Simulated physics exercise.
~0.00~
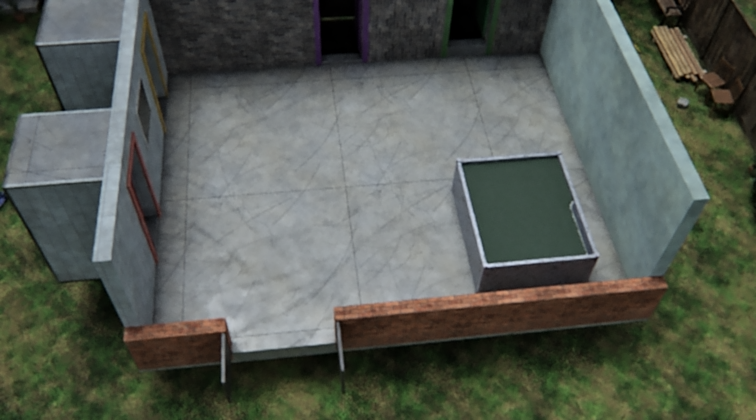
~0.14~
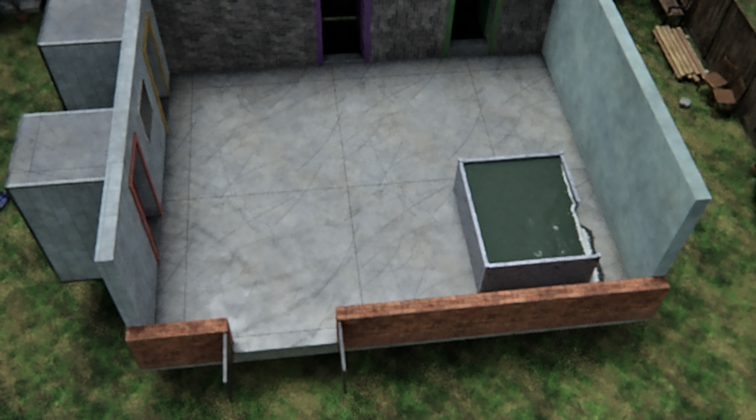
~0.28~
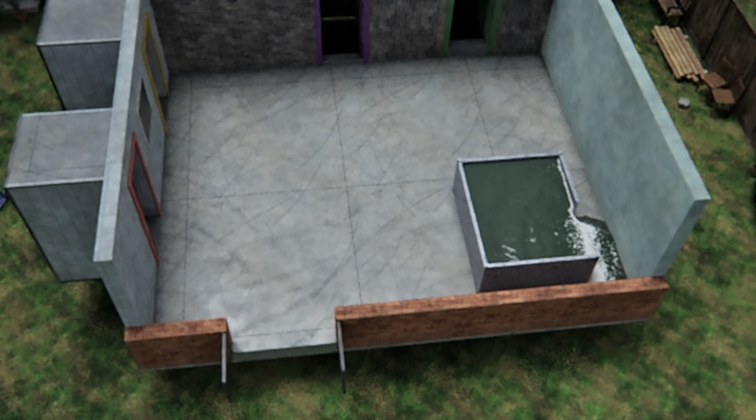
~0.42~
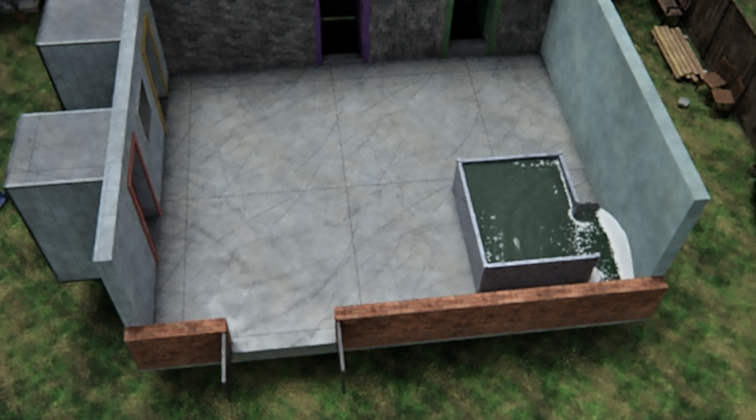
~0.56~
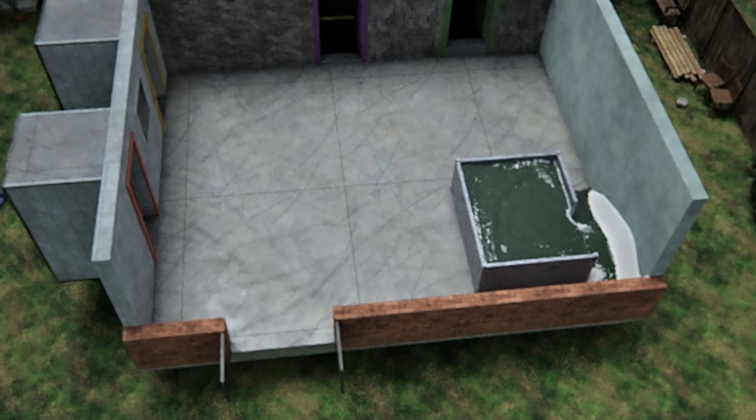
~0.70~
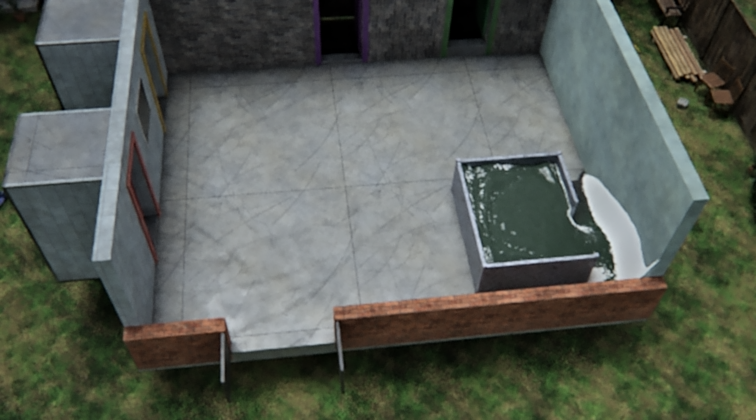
In the video, dark green water breaks out through the right side of a square tank in a walled yard, then foams across the narrow strip of grey floor and spreads along the pale right-hand wall.
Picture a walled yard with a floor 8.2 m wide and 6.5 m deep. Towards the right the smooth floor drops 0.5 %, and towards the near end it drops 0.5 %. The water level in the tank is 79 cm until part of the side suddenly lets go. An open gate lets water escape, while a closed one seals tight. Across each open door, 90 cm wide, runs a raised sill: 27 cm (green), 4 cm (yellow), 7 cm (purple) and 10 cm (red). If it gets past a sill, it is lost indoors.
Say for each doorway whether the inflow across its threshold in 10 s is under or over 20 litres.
Inflow in 10 s: Green door, under; yellow door, over; purple door, under; red door, under.
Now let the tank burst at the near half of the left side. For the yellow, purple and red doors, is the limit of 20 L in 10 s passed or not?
Door yellow goes beyond, door purple stays within, door red goes beyond.
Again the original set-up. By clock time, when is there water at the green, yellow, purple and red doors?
The front reaches green at 2.4 s, yellow at 5.0 s, purple at 3.8 s, red at 3.4 s.
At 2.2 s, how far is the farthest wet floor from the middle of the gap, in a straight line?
That works out near 5.6 m.
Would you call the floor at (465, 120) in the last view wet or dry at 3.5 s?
By then the spot is drenched.
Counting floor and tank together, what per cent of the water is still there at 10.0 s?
About 96 percent of the water remains.
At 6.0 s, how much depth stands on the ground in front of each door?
Depths in centimetres - green: 12, yellow: 2, purple: 5, red: 7.
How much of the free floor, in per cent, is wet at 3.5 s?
About 45 per cent.
After 1.4 s water covers 10 % of the floor and is deepest (76 cm) near (624, 292); green door not reached, yellow door not reached, purple door not reached, red door not reached.
After 2.2 s water covers 25 % of the floor and is deepest (53 cm) near (624, 292); green door not reached, yellow door not reached, purple door not reached, red door not reached.
After 3.5 s water covers 45 % of the floor and is deepest (34 cm) near (627, 301); green door 19 cm at the sill, 0 L in, yellow door not reached, purple door not reached, red door 8 cm at the sill, 0 L in.
After 6.0 s water covers 85 % of the floor and is deepest (26 cm) near (617, 302); green door 12 cm at the sill, 0 L in, yellow door 2 cm at the sill, 0 L in, purple door 5 cm at the sill, 0 L in, red door 7 cm at the sill, 3 L in.
After 10.0 s water covers 100 % of the floor and is deepest (16 cm) near (611, 285); green door 7 cm at the sill, 0 L in, yellow door 8 cm at the sill, 55 L in, purple door 3 cm at the sill, 0 L in, red door 8 cm at the sill, 3 L in.
